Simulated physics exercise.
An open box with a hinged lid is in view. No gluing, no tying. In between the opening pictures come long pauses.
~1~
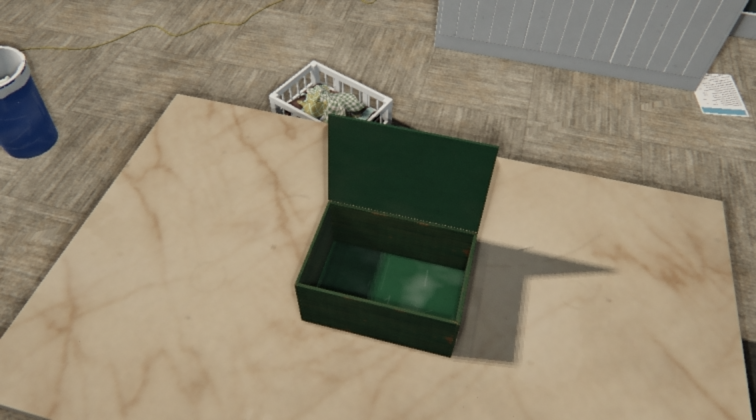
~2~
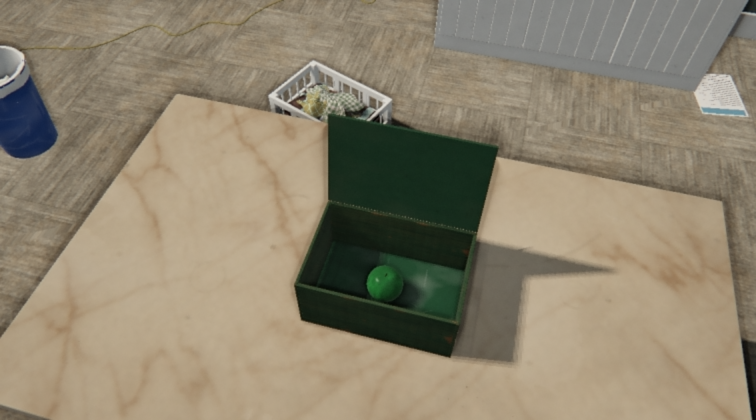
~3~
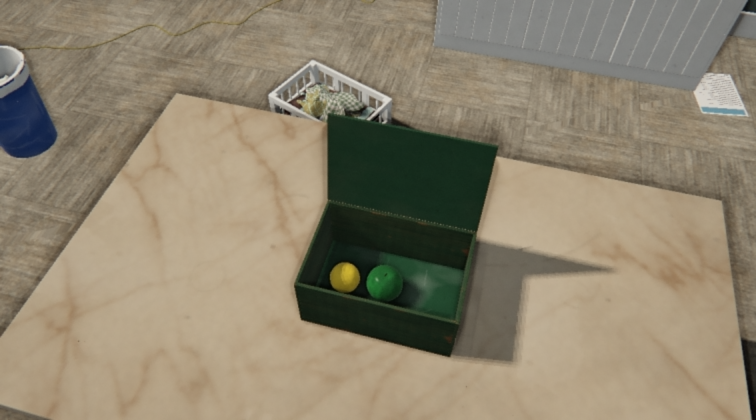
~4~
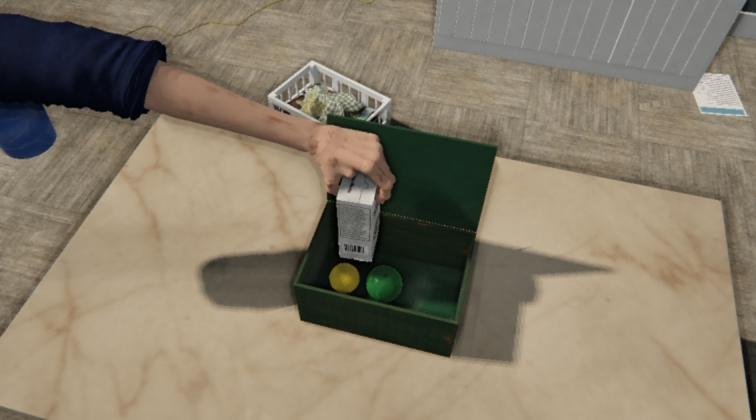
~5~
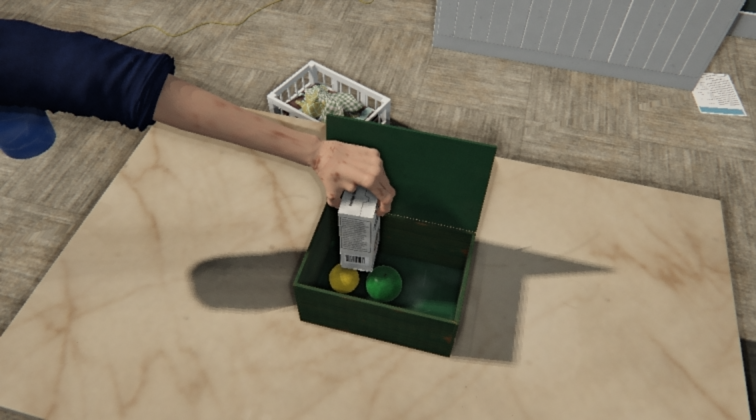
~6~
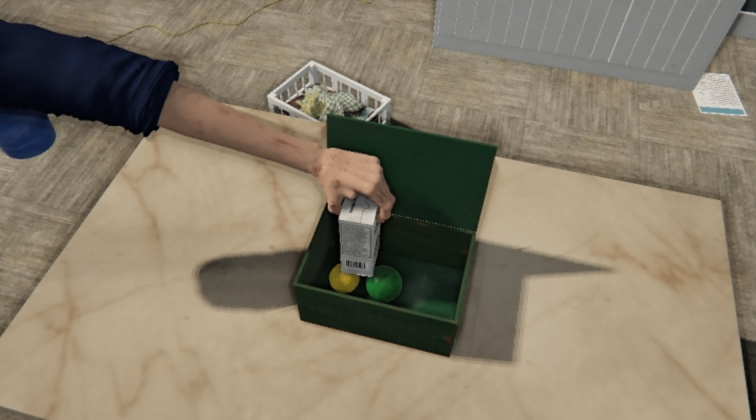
To begin with, an open green box with a raised lid sits empty on a marble-patterned tabletop, then a green apple appears inside, followed by a round yellow item to its left. A hand reaches in from the left holding a white carton and lowers it slightly into the box behind them, still gripping it.
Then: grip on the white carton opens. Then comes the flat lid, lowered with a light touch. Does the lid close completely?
My guess is the lid comes all the way down.
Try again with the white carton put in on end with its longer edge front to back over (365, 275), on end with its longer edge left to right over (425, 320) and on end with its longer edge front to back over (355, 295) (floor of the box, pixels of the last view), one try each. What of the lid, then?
The lid lowers completely the first time, is kept raised the second time and lowers completely the third time.
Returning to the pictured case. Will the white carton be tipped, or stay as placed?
Well, the white carton ends up skewed.
Then, 0.60 s after the last picture, white carton tipped 59° from how it was near (375, 252); green apple rolled about its own width; yellow lemon rolled a little.
Then, 1.30 s after the last picture, lid 79° above the rim; white carton on its side near (395, 276); green apple rolled about its own width; yellow lemon rolled a little.
Then, 1.90 s after the last picture, lid 25° above the rim; white carton on its side near (395, 276); green apple rolled about its own width; yellow lemon rolled about its own width.
At rest, lid shut; tipped over in the box, white carton; moved from the start, green apple and yellow lemon. Seen from the same camera at the end, white carton near (395, 276).
